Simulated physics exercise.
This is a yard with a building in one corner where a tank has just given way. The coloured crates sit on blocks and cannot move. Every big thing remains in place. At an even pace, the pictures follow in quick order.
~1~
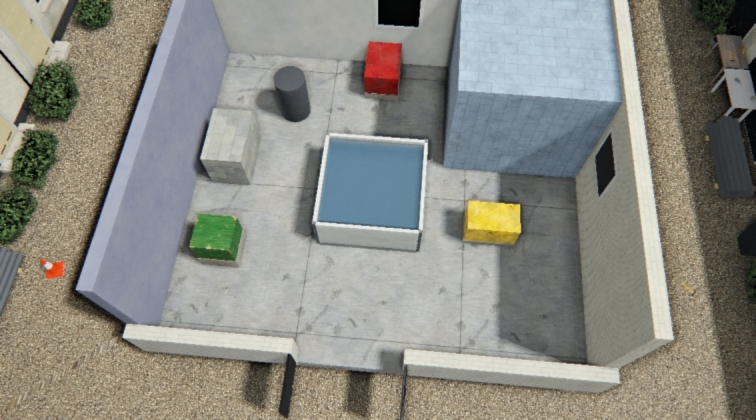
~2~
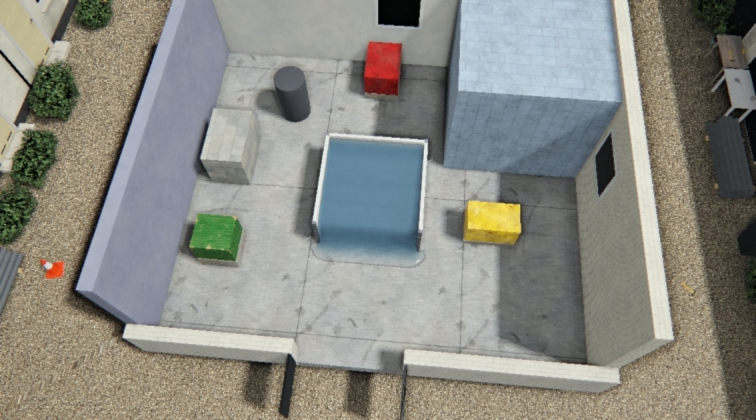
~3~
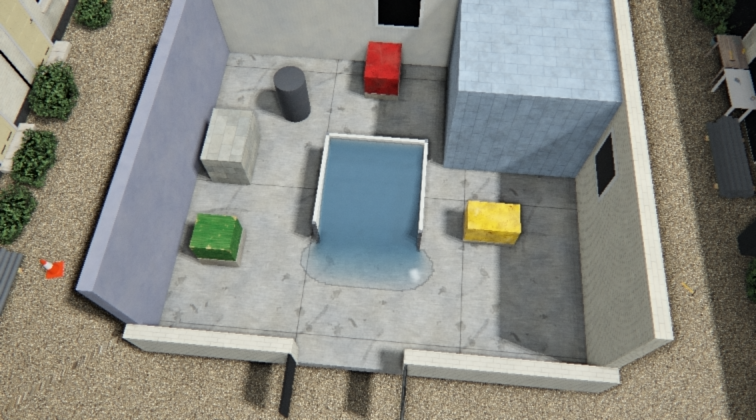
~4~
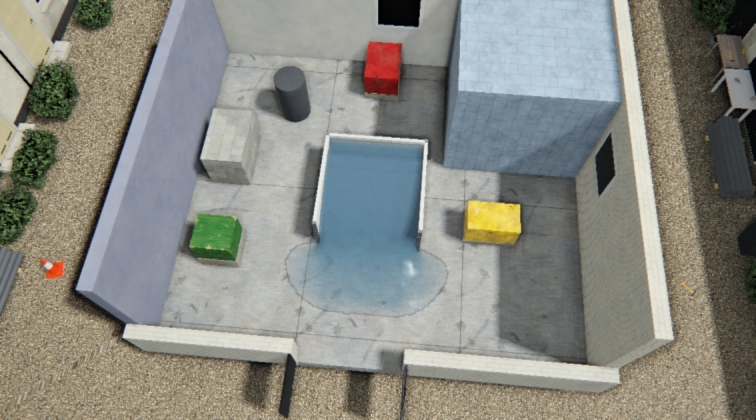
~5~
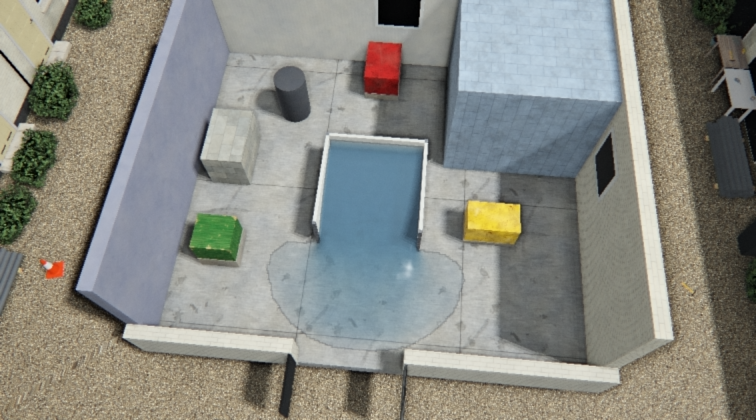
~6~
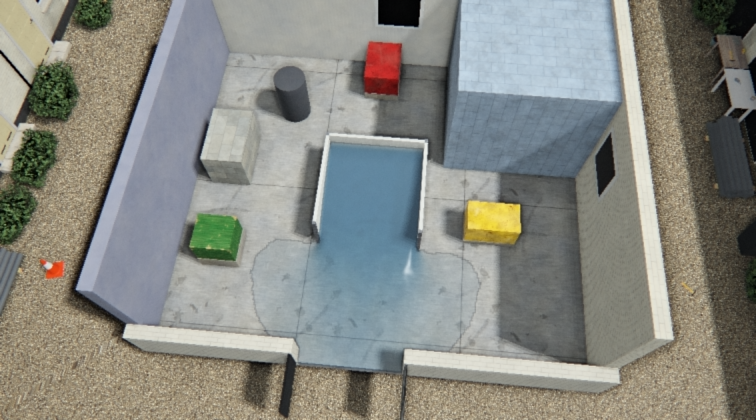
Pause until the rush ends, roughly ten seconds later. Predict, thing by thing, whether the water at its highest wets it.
In the end the red crate is out of reach of the water. The green crate is out of reach of the water. The yellow crate is out of reach of the water.
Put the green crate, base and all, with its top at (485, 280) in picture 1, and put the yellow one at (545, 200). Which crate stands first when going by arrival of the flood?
Answer: The crate marked green.
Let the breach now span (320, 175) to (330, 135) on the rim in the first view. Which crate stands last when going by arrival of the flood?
My pick is the yellow crate.
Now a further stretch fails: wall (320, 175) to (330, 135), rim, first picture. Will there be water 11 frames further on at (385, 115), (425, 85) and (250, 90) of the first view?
In order: Spared, spared, swamped.
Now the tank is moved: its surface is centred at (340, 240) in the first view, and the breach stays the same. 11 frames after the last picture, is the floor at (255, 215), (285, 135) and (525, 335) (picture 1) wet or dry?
As listed: Not flooded, not flooded, flooded.
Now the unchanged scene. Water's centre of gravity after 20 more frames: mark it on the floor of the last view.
Point: (375, 280).
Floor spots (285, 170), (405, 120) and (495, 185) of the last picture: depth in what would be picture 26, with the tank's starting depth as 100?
About 0, 0 and 0 percent, in that order.
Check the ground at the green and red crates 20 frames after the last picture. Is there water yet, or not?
Green crate wet; red crate dry.
A moment on, water covers 25 % of the floor; the red crate not reached, the green crate water round its plinth, the yellow crate not reached.
Next, water covers 30 % of the floor; the red crate not reached, the green crate water round its plinth, the yellow crate not reached.
Then, water covers 45 % of the floor; the red crate not reached, the green crate water round its plinth, the yellow crate not reached.
Later, water covers 65 % of the floor; the red crate not reached, the green crate water round its plinth, the yellow crate water round its plinth.
In the end, water covers 80 % of the floor; the red crate stayed above the water, the green crate stayed above the water, the yellow crate stayed above the water.
